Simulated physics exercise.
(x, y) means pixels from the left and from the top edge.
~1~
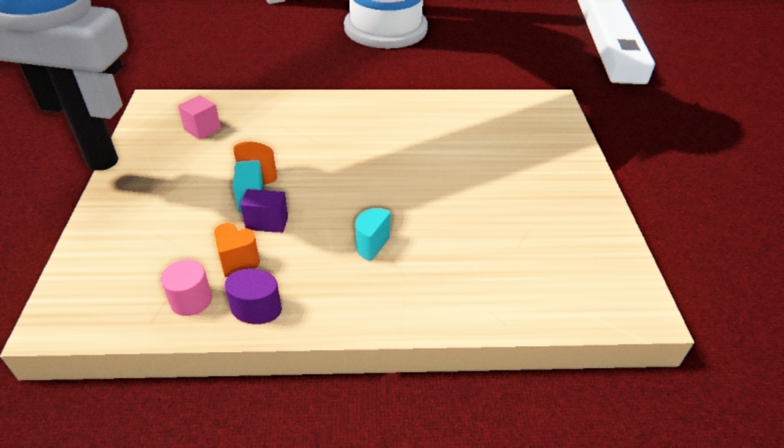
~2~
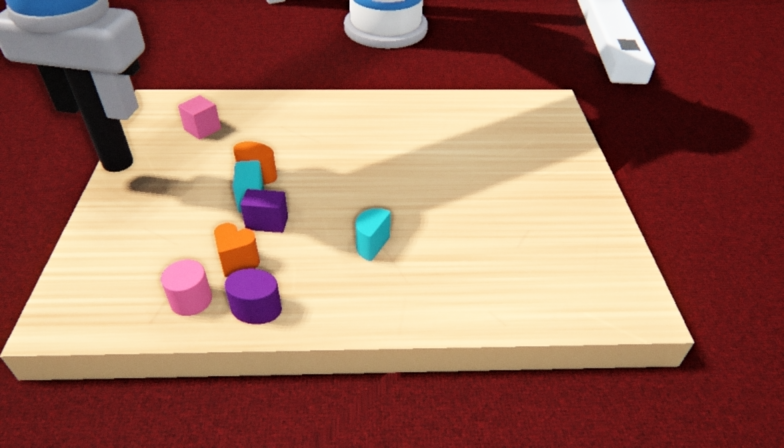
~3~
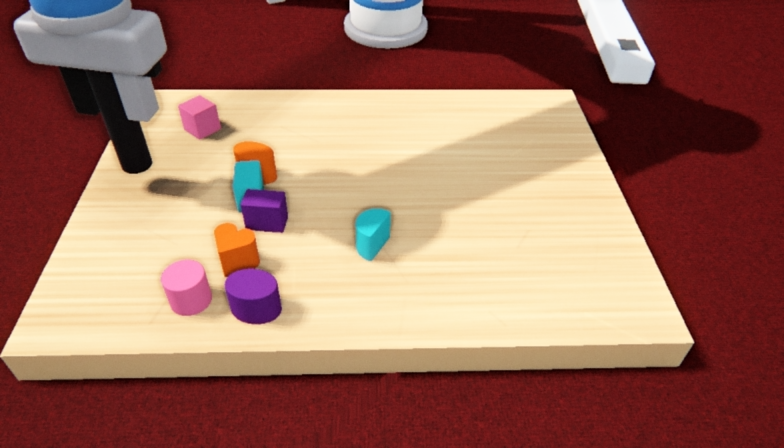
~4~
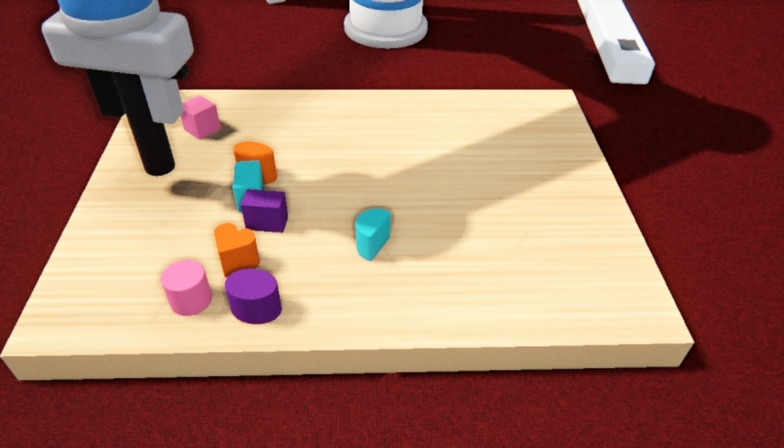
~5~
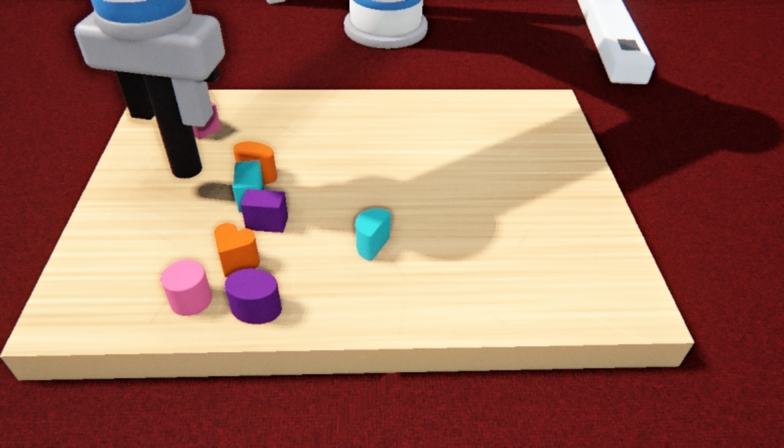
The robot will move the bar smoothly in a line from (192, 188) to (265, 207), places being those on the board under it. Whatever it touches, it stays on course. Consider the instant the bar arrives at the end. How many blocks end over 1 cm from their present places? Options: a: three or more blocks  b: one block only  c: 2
b: One block only.
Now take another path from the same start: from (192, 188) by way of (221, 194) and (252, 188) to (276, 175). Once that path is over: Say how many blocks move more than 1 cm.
It displaces two.
The first path, step by step. Halfway along, bar at (224, 179); turquoise oblong block at (250, 173).
At the end, bar at (262, 189); turquoise oblong block at (288, 177); orange elliptical block not moved; purple oblong block at (263, 200).
